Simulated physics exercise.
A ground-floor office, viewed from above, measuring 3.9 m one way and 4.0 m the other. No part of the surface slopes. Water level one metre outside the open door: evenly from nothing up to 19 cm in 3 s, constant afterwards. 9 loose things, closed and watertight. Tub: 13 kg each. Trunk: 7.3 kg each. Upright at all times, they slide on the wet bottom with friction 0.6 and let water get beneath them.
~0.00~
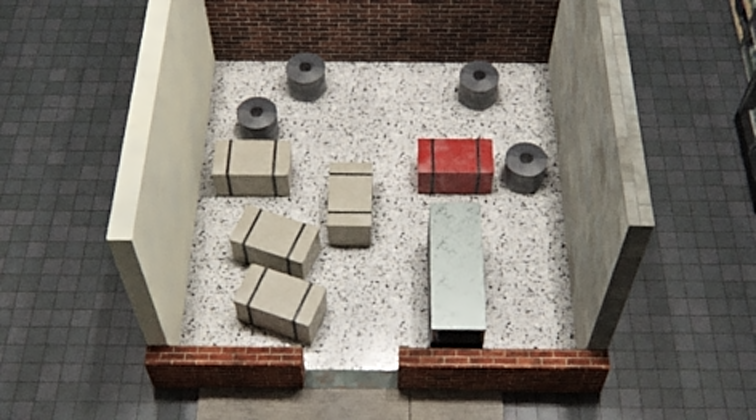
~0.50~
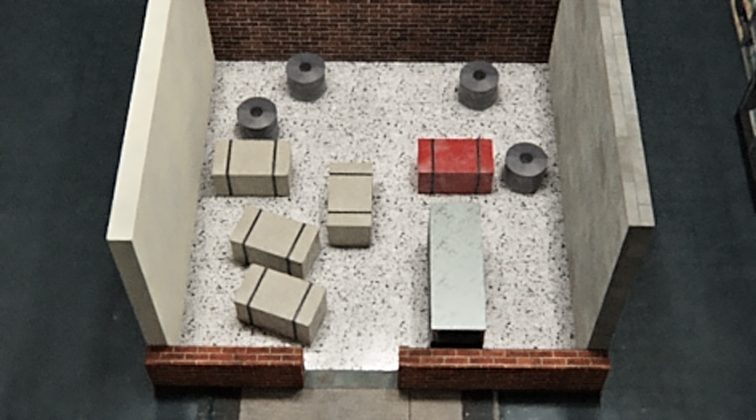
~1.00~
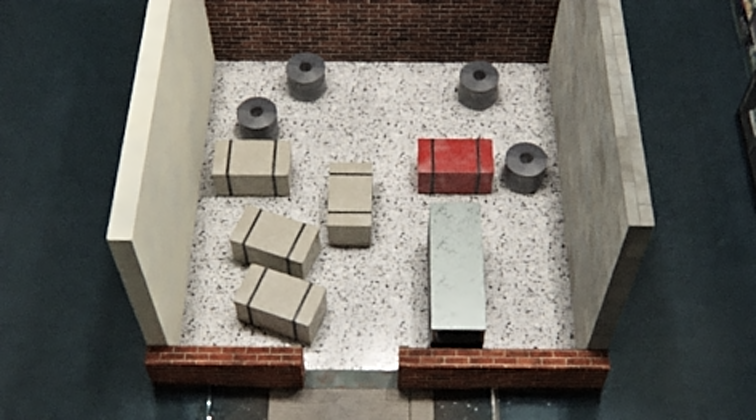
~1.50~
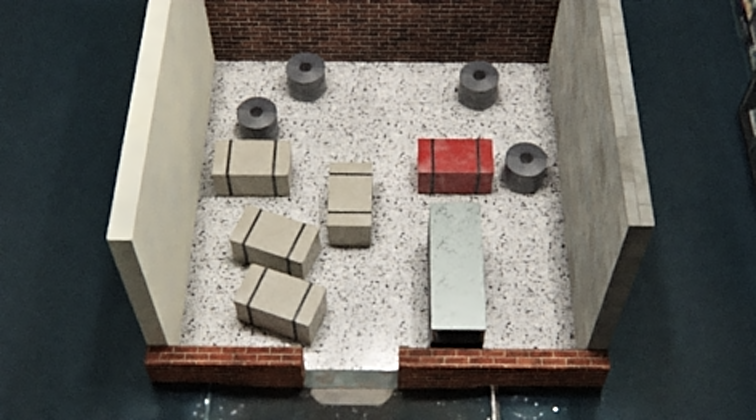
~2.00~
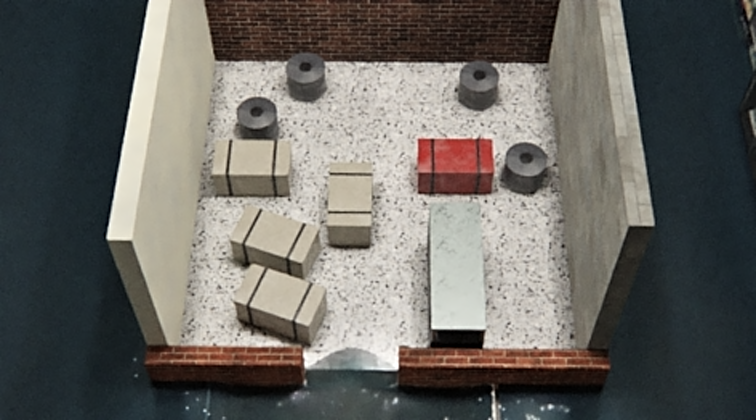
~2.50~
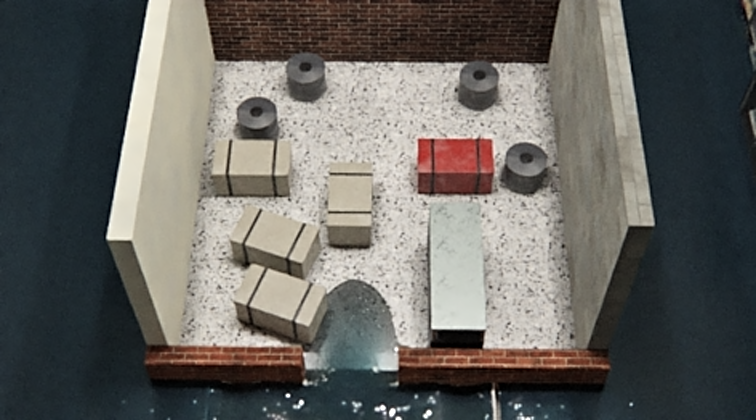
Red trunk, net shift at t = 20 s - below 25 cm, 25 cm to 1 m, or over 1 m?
It is going to make a small trip.
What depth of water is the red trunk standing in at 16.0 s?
Roughly 9 cm at that moment.
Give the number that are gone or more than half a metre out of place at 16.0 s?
By that time the total stands at 8.
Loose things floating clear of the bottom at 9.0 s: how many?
Tally: 7 of them.
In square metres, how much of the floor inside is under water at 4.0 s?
Wet: Near 5.0 m2.
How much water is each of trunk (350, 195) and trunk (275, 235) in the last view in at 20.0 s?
Depth approx. 12 cm / 10 cm.
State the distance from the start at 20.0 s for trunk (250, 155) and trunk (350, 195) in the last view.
In turn: 300 cm, 100 cm.
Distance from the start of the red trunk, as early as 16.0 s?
Roughly 40 centimetres by that point.
After 4.0 s the red trunk is near (456, 154), 0.0 m from its start, aground; 0 afloat.
After 9.0 s the red trunk is near (483, 118), 0.6 m from its start, afloat; 7 afloat.
After 16.0 s the red trunk is near (422, 150), 0.4 m from its start, afloat; 8 afloat.
After 20.0 s the red trunk is near (500, 155), 0.5 m from its start, afloat; 9 afloat.
